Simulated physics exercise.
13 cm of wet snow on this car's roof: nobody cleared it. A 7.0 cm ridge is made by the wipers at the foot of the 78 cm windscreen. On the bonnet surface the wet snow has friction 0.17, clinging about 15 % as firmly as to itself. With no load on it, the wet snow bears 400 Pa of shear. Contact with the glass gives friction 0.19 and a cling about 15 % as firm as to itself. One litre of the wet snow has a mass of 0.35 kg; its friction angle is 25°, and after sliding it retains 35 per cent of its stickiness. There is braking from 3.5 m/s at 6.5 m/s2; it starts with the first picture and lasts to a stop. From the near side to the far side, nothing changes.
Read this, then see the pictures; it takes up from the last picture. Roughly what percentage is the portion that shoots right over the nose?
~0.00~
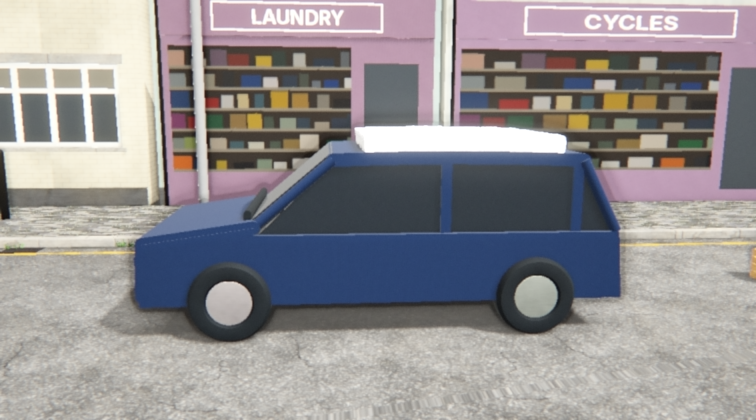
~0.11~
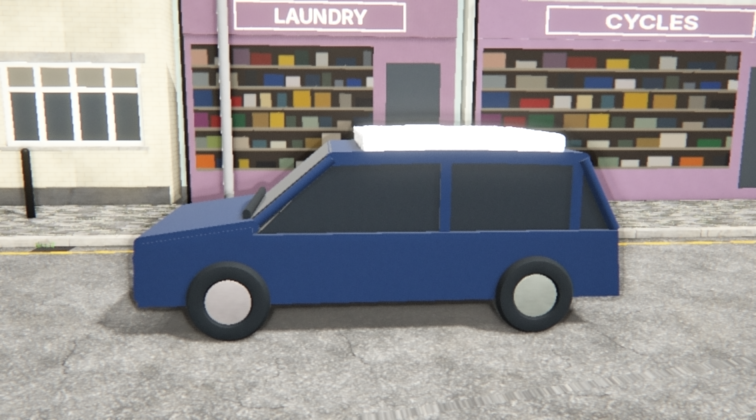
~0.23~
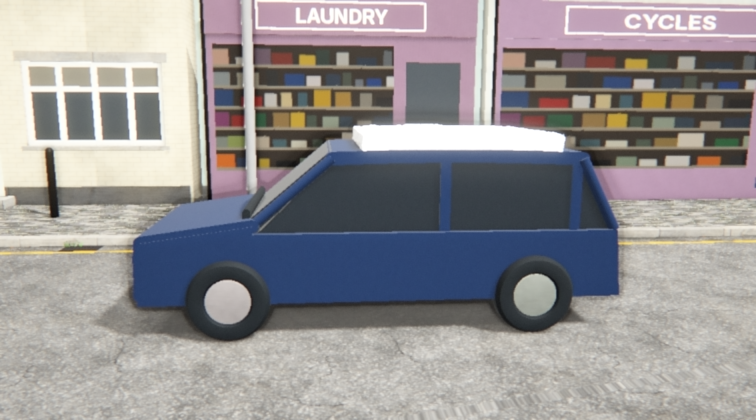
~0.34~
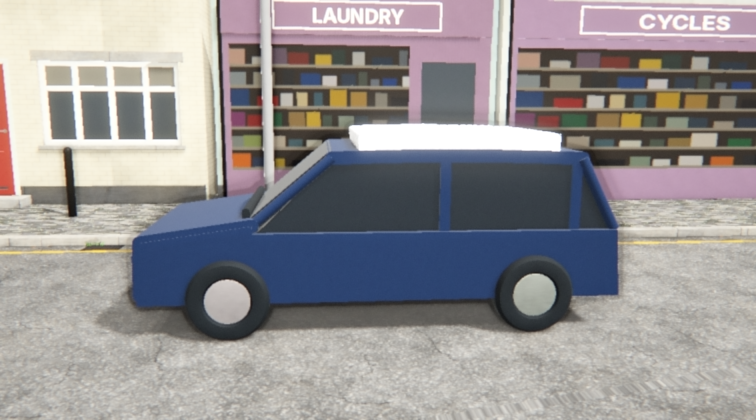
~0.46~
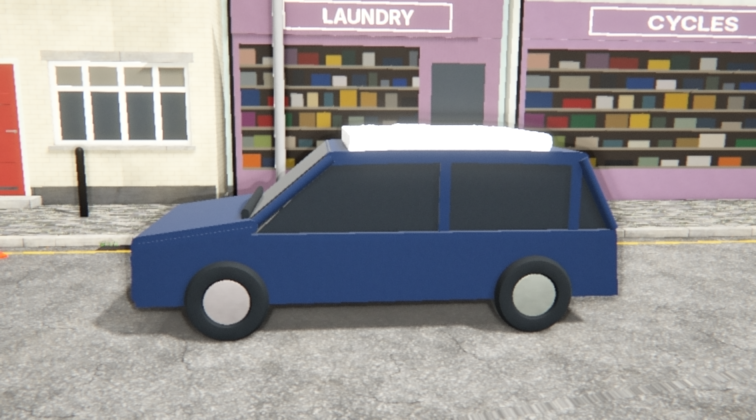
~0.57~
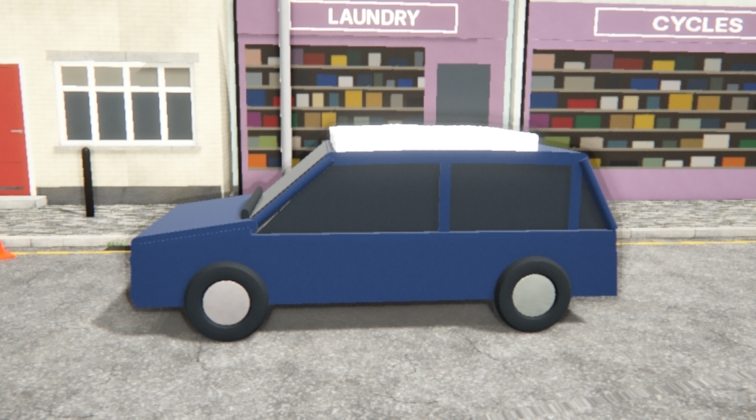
Expect some 2 %.
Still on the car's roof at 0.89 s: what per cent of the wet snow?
Around 80 percent at that moment.
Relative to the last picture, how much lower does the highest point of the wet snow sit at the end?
About 0 cm.
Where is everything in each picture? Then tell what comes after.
In the first frame, leading edge of the wet snow at (364, 140).
In the second frame, leading edge of the wet snow at (363, 139).
In the third frame, leading edge of the wet snow at (363, 139), its middle shifted 4 mm.
In the fourth frame, leading edge of the wet snow at (359, 138), its middle shifted 3.1 cm.
In the fifth frame, leading edge of the wet snow at (350, 139), its middle shifted 9.6 cm.
In the sixth frame, leading edge of the wet snow at (335, 140), its middle shifted 20 cm.
After 0.89 s, 80 % of the snow is on the roof, 20 % on the glass, none on the bonnet and none has gone off the nose.
After 1.27 s, 72 % of the snow is on the roof, 20 % on the glass, 8 % on the bonnet and none has gone off the nose.
After 1.66 s, 72 % of the snow is on the roof, 16 % on the glass, 12 % on the bonnet and none has gone off the nose.
After 2.04 s, 72 % of the snow is on the roof, 16 % on the glass, 10 % on the bonnet and 2 % has gone off the nose.
After 2.14 s, at the end, 72 % of the snow is on the roof, 16 % on the glass, 10 % on the bonnet and 2 % has gone off the nose.
